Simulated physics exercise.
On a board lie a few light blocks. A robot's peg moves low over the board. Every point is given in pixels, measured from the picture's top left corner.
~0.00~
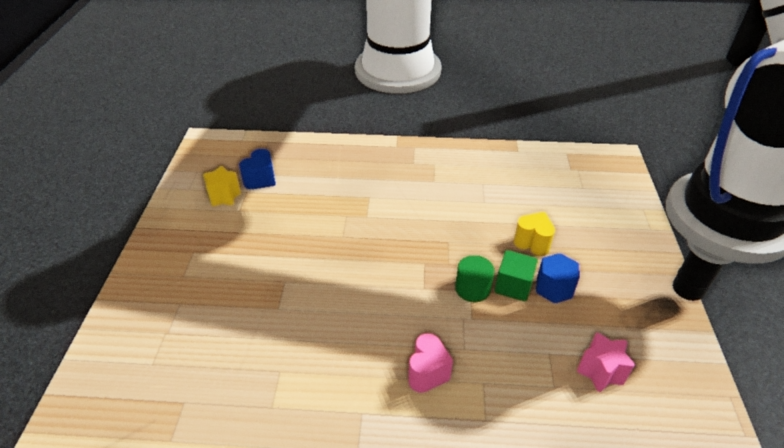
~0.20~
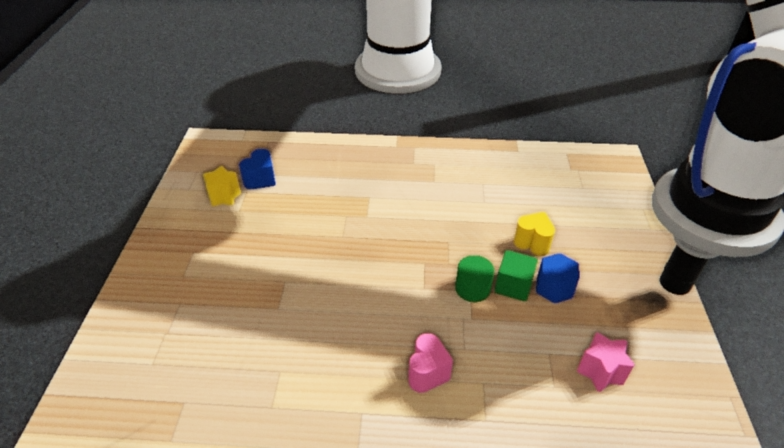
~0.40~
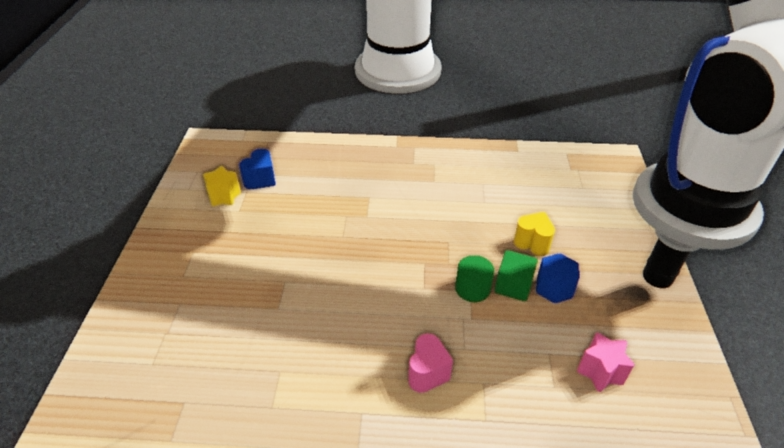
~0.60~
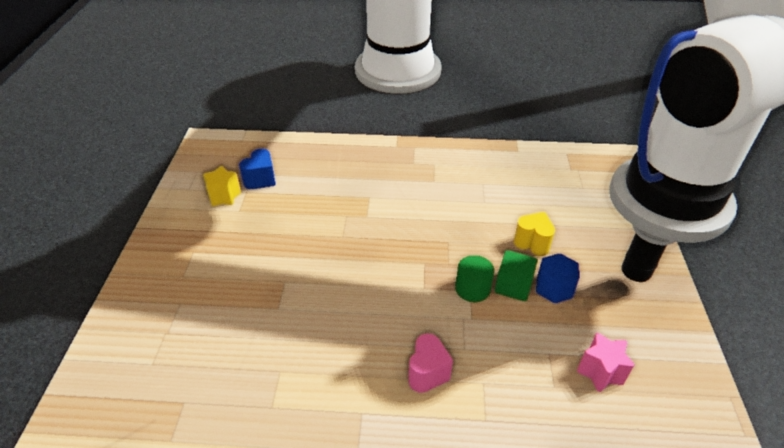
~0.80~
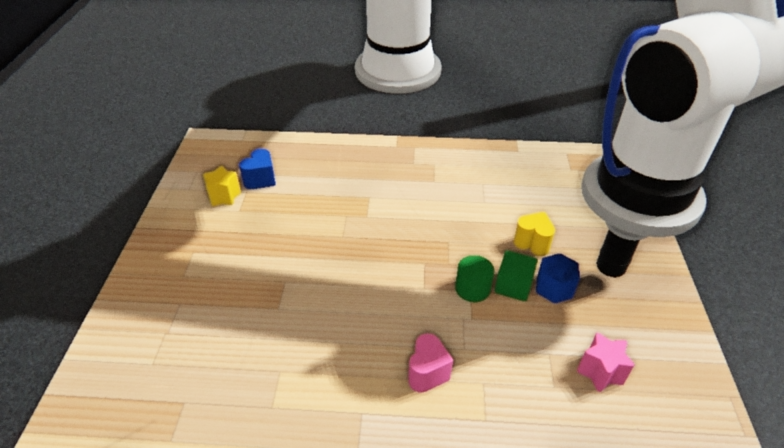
A robot arm on the right moved its black peg steadily left over the wooden board, drawing close to a blue hexagon beside two green blocks, while all the colorful blocks stayed still.
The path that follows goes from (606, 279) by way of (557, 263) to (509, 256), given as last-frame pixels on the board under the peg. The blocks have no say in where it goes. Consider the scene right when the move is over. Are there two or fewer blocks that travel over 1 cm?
Yes
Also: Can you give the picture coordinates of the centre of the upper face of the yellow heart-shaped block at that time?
Its top middle: (513, 213).
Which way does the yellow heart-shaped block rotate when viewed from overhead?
Rotates clockwise.
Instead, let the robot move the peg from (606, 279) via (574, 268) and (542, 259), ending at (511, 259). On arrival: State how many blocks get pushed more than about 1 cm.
Blocks displaced: 1.
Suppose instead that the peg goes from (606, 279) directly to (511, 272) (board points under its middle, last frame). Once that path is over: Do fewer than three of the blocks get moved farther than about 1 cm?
No.
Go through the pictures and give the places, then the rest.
Peg tip (688, 290); block tops, yellow heart-shaped block (538, 223); blue hexagon (561, 267), in the first picture.
Peg (674, 285); blocks unchanged, in the second picture.
Peg (657, 278); blocks unchanged, in the third picture.
Peg (636, 272); blocks unchanged, in the fourth picture.
Peg (611, 268); yellow heart-shaped block (538, 223); blue hexagon (561, 267), in the fifth picture.
On the path given first. One third of the way, peg (577, 256); nothing pushed yet.
Two thirds of the way, peg (543, 248); yellow heart-shaped block (526, 217), turned 20° clockwise.
At the end, peg (511, 244); yellow heart-shaped block (513, 213), turned 75° clockwise; blue hexagon in place.
